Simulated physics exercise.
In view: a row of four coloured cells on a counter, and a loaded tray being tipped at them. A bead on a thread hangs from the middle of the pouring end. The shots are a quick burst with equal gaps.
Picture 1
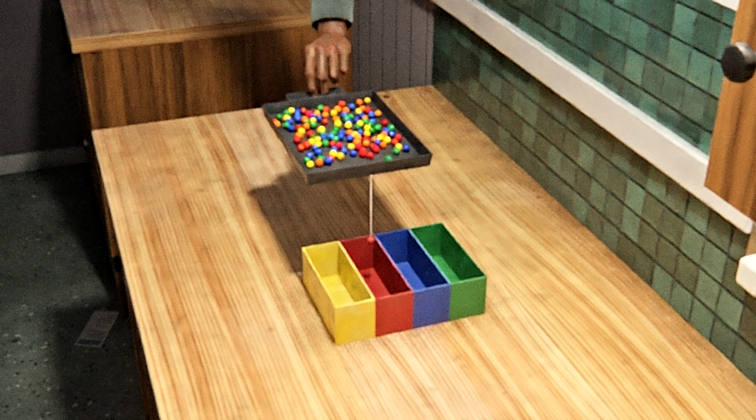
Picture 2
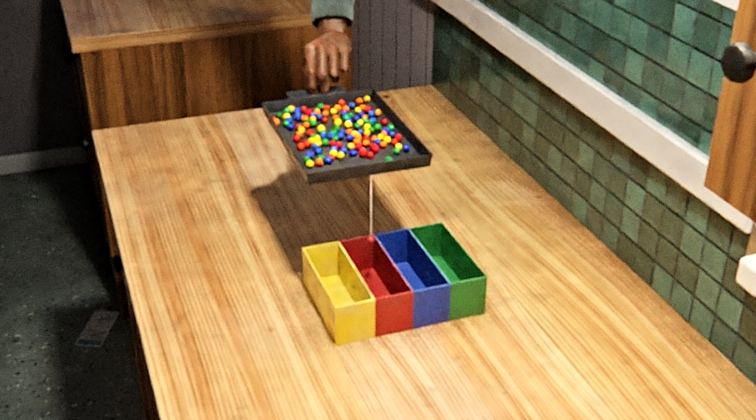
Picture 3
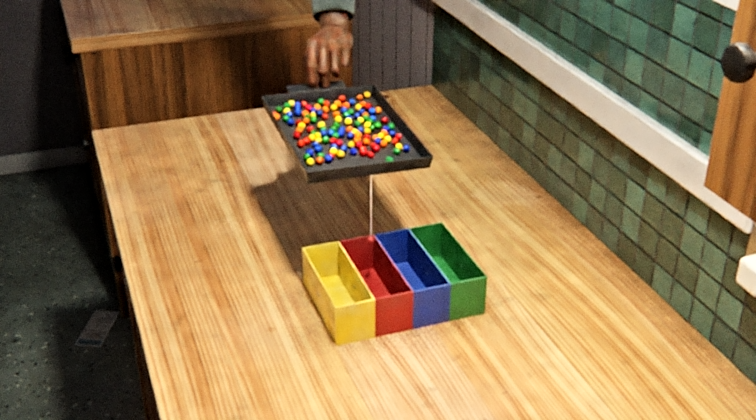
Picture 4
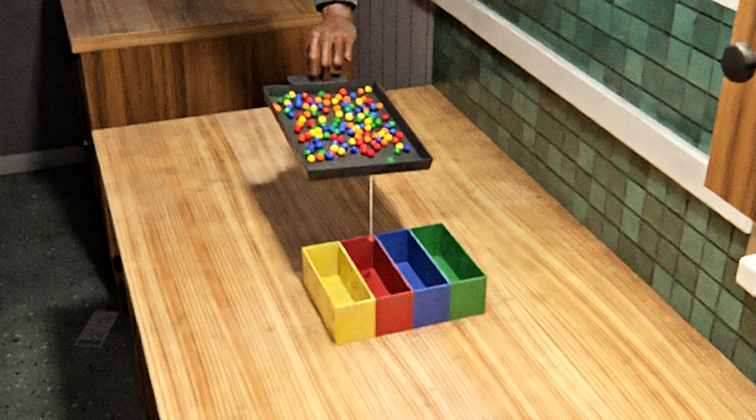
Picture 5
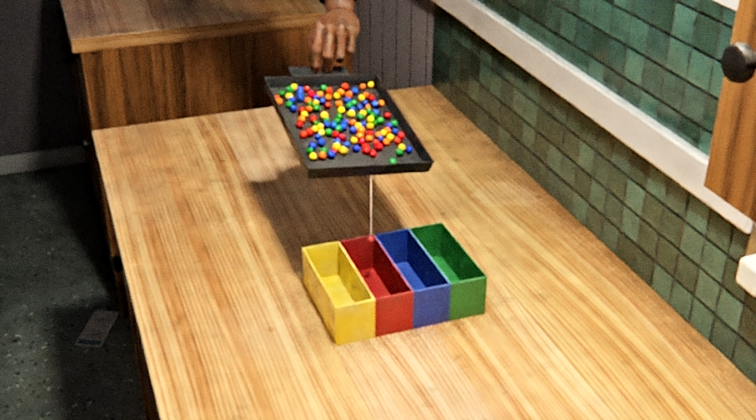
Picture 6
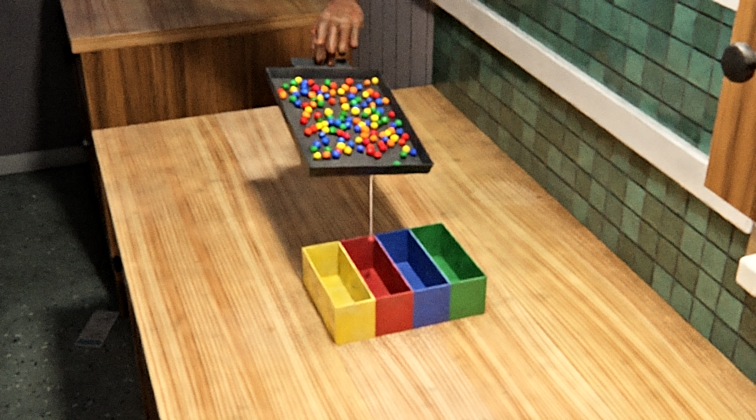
The clip opens on a hand holding a dark tray of small multicoloured beads above a wooden counter, behind a row of yellow, red, blue and green compartments. The hand gradually raises the tray's far end, steepening its tilt, and the beads shift slightly within it while the compartments stay still and empty.
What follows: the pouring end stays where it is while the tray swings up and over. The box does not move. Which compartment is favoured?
The green one ends fullest.
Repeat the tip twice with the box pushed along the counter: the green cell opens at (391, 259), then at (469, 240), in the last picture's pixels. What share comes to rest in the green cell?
First some 0, then 0 per cent.
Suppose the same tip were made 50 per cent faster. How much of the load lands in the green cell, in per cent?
Near 60 %.
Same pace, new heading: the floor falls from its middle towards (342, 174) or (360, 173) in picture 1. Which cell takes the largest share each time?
In turn: The cell in yellow; the yellow one.
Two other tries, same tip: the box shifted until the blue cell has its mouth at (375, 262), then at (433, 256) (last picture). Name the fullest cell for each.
One: That green cell. Two: That blue cell.
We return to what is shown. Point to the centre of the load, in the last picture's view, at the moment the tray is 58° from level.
Close to (403, 147).
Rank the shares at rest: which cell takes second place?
The runner-up: The cell in blue.
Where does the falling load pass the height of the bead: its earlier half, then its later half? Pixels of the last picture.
Early half (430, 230), late half (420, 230).
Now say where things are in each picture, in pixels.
Corners of the pouring end (308, 173) and (430, 153), level; middle of the load (342, 134), round plastic beads; bead on its thread (371, 240); yellow cell (355, 319); red cell (394, 311); blue cell (431, 303); green cell (468, 295), in the first picture.
Corners of the pouring end (308, 172) and (430, 154), level; middle of the load (342, 133), in the second picture.
Corners of the pouring end (309, 171) and (430, 156), tipped barely, lowest at the right corner; middle of the load (342, 130), in the third picture.
Corners of the pouring end (309, 169) and (431, 158), tipped a little, lowest at the right corner; middle of the load (343, 126), in the fourth picture.
Corners of the pouring end (310, 167) and (431, 160), tipped a little, lowest at the right corner; middle of the load (345, 123), in the fifth picture.
Corners of the pouring end (311, 166) and (431, 163), tipped clearly, lowest at the right corner; middle of the load (349, 121), every one on the move; yellow cell (355, 319); red cell (394, 311); blue cell (431, 303); green cell (468, 295), in the sixth picture.
Just after the last frame, tray tipped steeply; almost all on the tray; just a few in the green cell; just a few in the blue cell; just a few falling or outside the box.
A moment on, tray tipped right over; roughly a quarter on the tray; roughly half in the green cell; roughly a quarter in the blue cell; just a few in the red cell; roughly a quarter falling or outside the box.
Further on, tray tipped past a quarter turn; roughly two thirds in the green cell; roughly a third in the blue cell; just a few in the red cell; about a tenth falling or outside the box.
When it is over, tray tipped past a quarter turn; roughly two thirds in the green cell; roughly a third in the blue cell; just a few in the red cell; not one in the yellow cell; about a tenth outside the box.
